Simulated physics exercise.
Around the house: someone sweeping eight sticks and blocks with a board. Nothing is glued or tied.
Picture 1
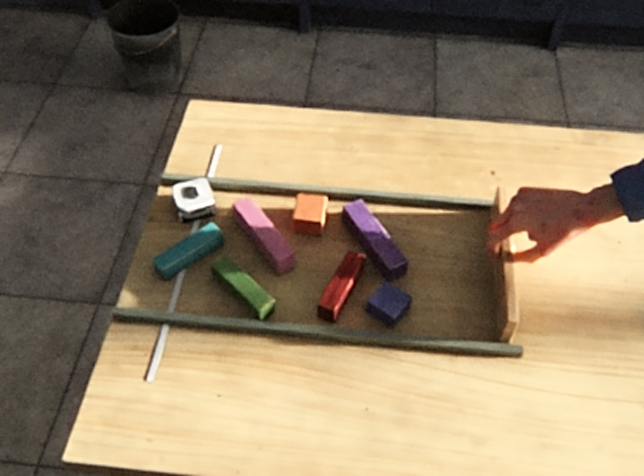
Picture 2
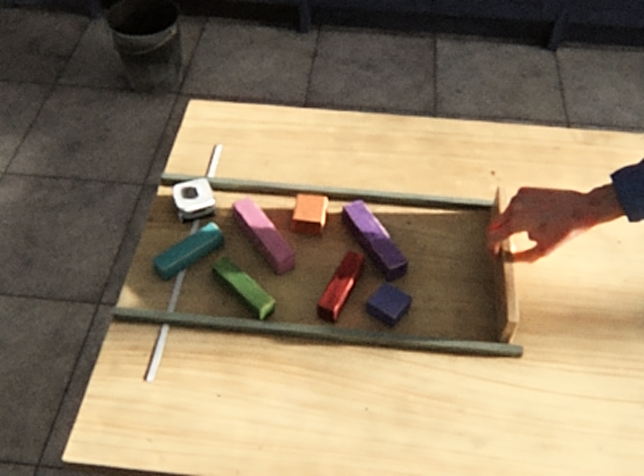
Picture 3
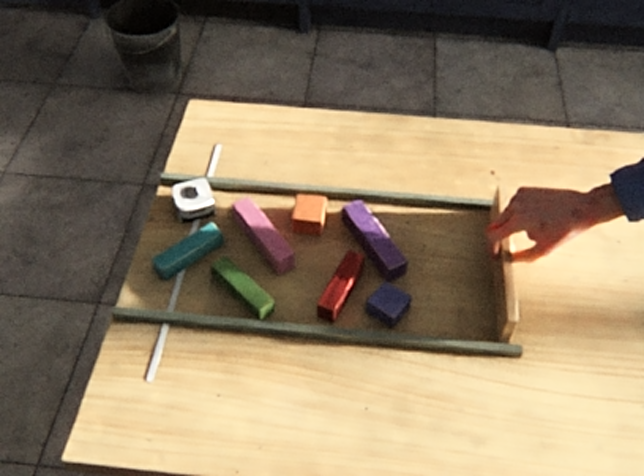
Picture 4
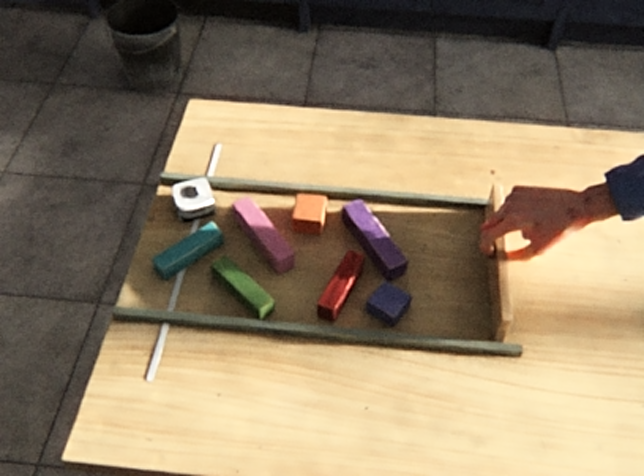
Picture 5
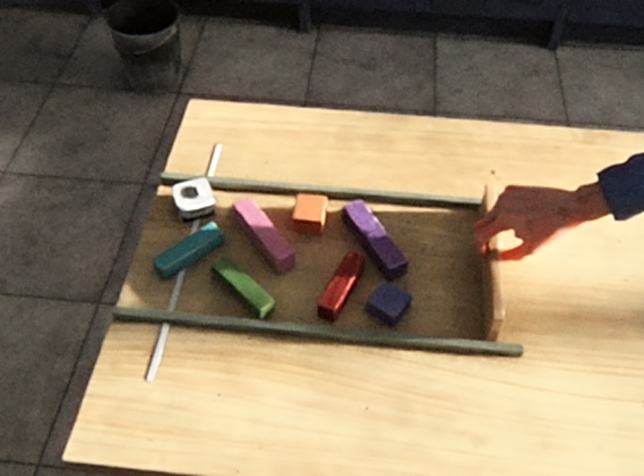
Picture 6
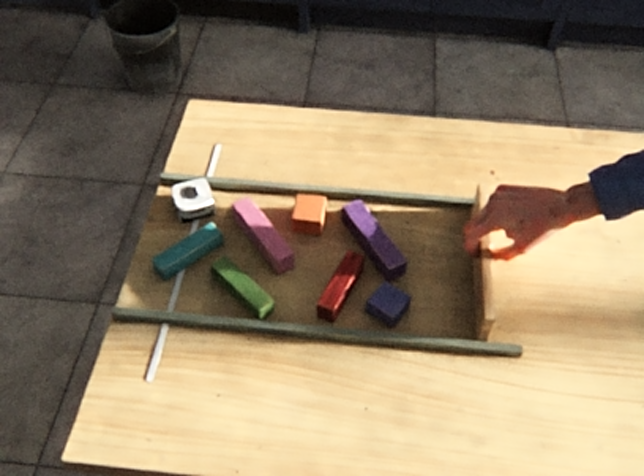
A hand held a board upright at the right end of a track on a table, then slid it slightly left toward the colored blocks and white case, which all stayed still.
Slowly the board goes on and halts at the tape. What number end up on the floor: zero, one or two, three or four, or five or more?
Outcome: The number that fall off is three or four.
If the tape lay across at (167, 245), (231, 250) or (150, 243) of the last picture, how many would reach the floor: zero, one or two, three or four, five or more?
In that order: Five or over; none; five or over.
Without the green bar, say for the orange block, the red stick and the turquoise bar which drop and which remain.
The orange block does not fall, the red stick is kept, the turquoise bar is lost.
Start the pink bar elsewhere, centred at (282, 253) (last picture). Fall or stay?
It drops off.
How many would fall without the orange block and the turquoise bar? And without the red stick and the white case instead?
The counts: 2 and 1.
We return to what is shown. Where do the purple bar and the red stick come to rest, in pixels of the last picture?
The purple bar at (184, 219), the red stick at (137, 271).
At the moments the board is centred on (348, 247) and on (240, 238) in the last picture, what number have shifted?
At the one place 3, at the other 8.
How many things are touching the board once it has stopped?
It touches 2.
Early on, none off yet; white case at rest near (194, 201); turquoise bar at rest near (188, 251); green bar at rest near (242, 288).
A while later, none off yet; white case at rest near (194, 201); turquoise bar at rest near (188, 251); green bar travelled a little near (217, 280).
Further along, none off yet; white case travelled about its own width near (150, 197); turquoise bar travelled about its own width near (137, 244); green bar travelled about its own width near (153, 273).
Finally, the number that fall off is three or four; lost, pink bar, green bar, turquoise bar and white case.
